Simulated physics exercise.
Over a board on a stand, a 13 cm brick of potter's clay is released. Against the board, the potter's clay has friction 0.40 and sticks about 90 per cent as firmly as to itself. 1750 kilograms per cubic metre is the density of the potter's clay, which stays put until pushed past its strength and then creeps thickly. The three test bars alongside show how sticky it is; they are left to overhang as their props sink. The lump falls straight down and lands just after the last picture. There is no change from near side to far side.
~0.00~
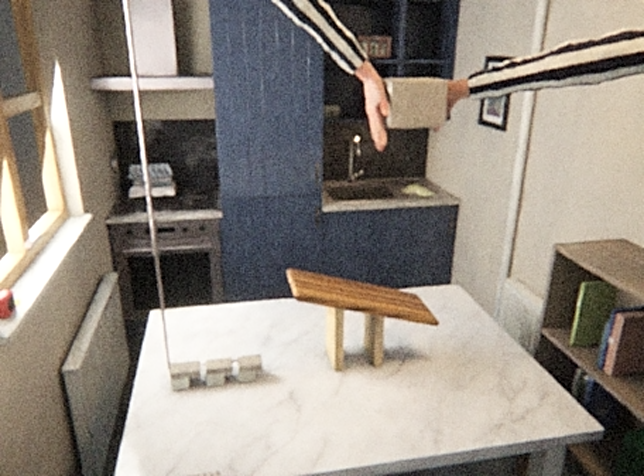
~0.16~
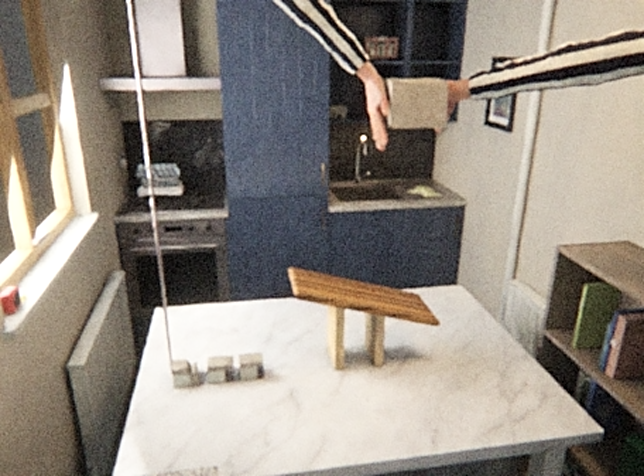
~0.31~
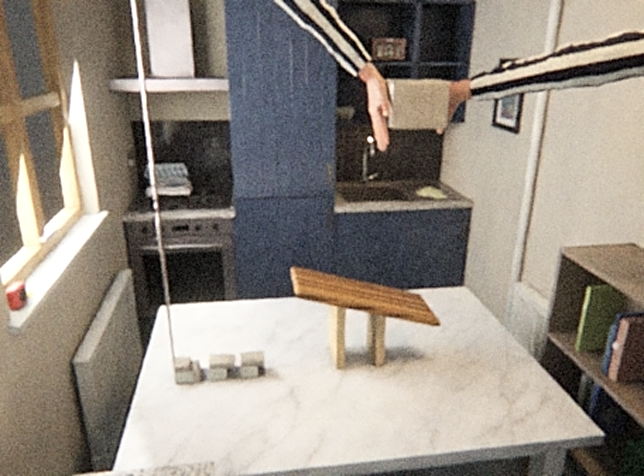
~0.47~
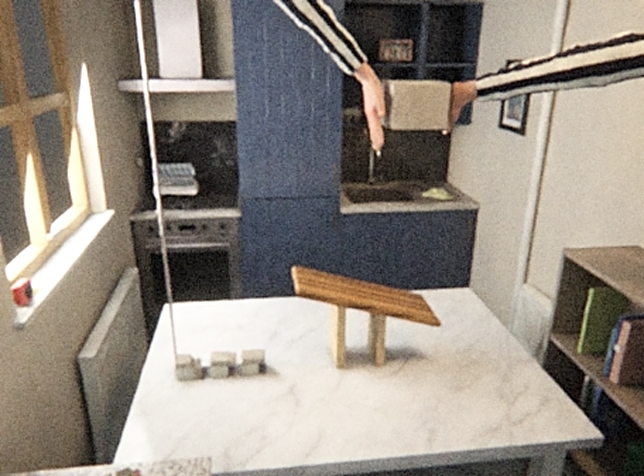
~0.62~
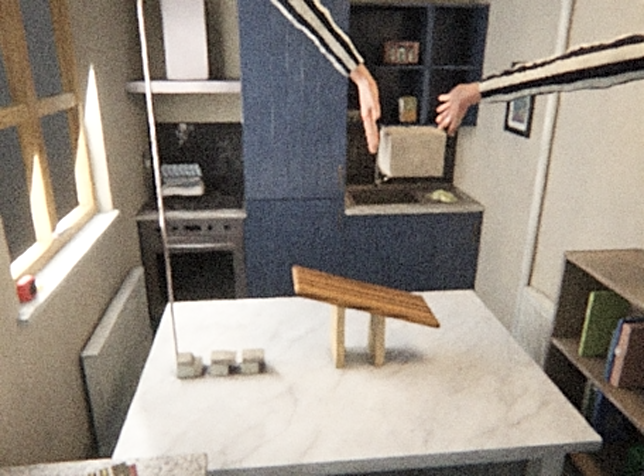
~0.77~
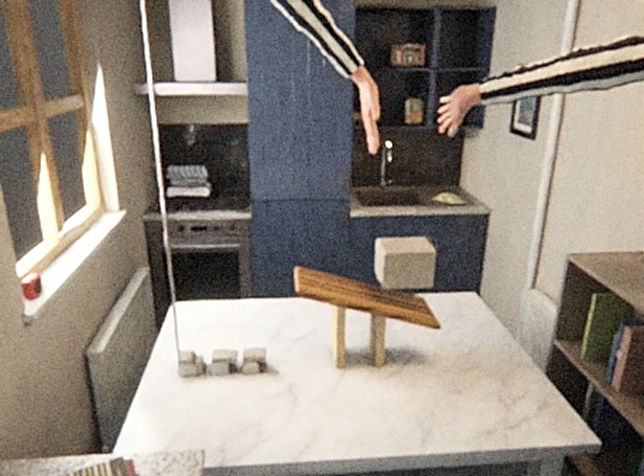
In a small kitchen, two hands in striped sleeves held a pale block above a slanted wooden board on a marble table, then let go, and it dropped straight down to just above the board.
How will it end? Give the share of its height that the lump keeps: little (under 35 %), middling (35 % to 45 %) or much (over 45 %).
In the top band: Over 45 %.
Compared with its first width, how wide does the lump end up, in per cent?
150 %.
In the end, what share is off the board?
Off the board: About 35 %.
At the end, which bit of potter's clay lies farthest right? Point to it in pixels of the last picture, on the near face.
Pixel: Approx. (437, 319).
After 0.89 s, it stands 51 % of its first height and 6 % has gone off the board.
After 1.02 s, it stands 51 % of its first height and 28 % has gone off the board.
After 1.16 s, it stands 51 % of its first height and 37 % has gone off the board.
After 1.29 s, it stands 51 % of its first height and 37 % has gone off the board.
After 1.39 s, at the end, it stands 51 % of its first height and 37 % has gone off the board.
